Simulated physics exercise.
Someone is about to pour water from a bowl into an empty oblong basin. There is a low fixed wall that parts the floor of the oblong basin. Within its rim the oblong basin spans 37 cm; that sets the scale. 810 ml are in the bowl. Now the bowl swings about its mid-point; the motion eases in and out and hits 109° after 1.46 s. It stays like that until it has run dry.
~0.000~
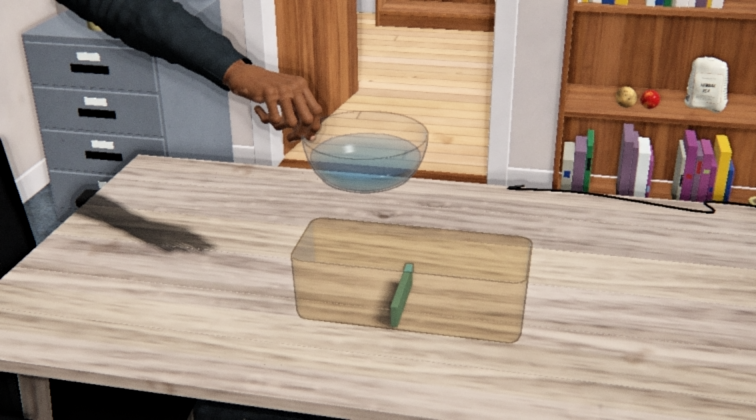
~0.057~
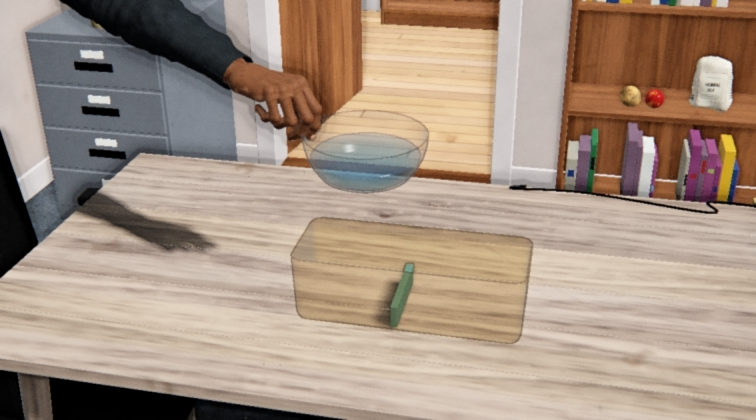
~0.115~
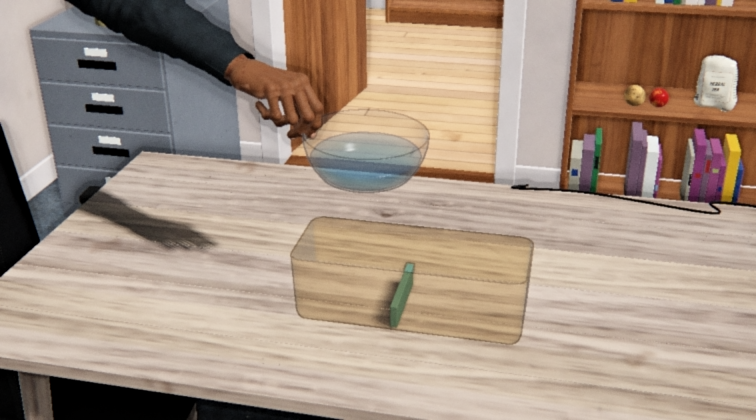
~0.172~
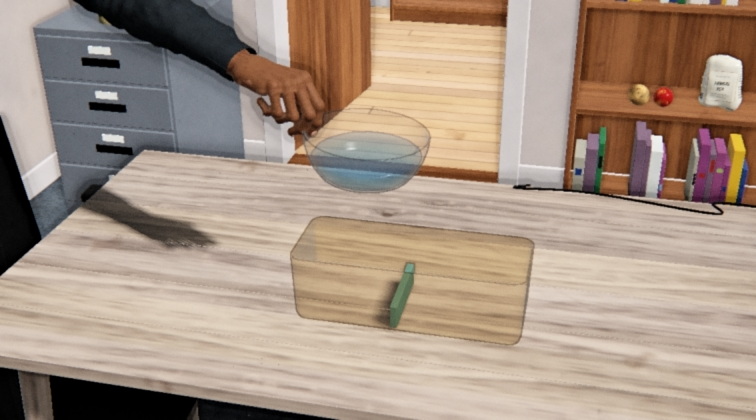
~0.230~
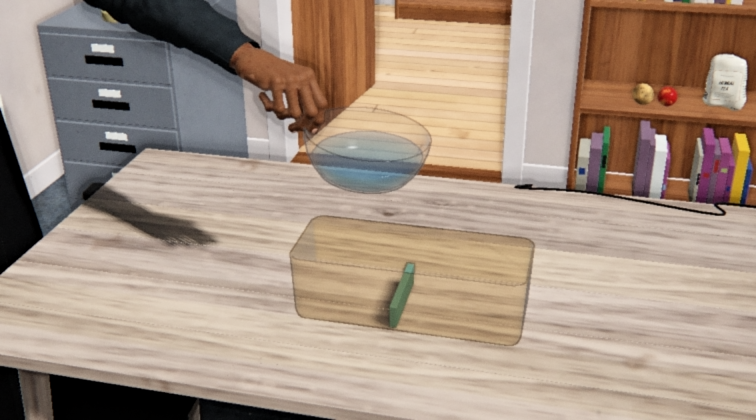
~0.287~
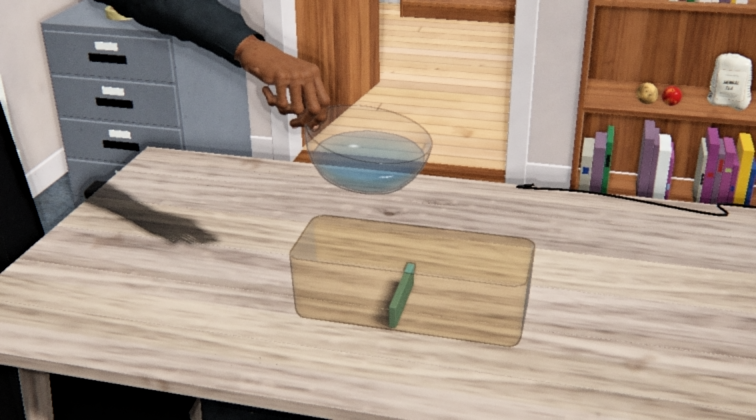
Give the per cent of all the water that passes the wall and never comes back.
I would say 93 percent.
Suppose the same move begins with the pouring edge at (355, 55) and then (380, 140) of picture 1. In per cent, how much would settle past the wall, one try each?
Try 1: 60 %; try 2: 65 %.
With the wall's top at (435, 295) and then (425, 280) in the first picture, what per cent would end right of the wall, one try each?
60 per cent first, 85 per cent second.
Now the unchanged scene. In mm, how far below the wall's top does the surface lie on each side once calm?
The left comes to roughly 38 mm and the right to roughly 12 mm.
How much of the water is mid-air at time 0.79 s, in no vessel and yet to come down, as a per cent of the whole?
At that moment, about 32 percent.
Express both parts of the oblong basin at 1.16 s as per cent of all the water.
Lab note: Left near 3 %, right near 88.
After 0.79 s the tilt is 61° and 56 per cent is still to pour, 0 is left of the wall and 13 right of it.
After 1.16 s the tilt is 98° and 2 per cent is still to pour, 3 is left of the wall and 88 right of it.
After 1.54 s the tilt is 109° and 0 per cent is still to pour, 7 is left of the wall and 93 right of it.
After 1.96 s the tilt is 109° and 0 per cent is still to pour, 7 is left of the wall and 93 right of it.
In the end 7 per cent lies left of the wall, 93 right of it and 0 outside.
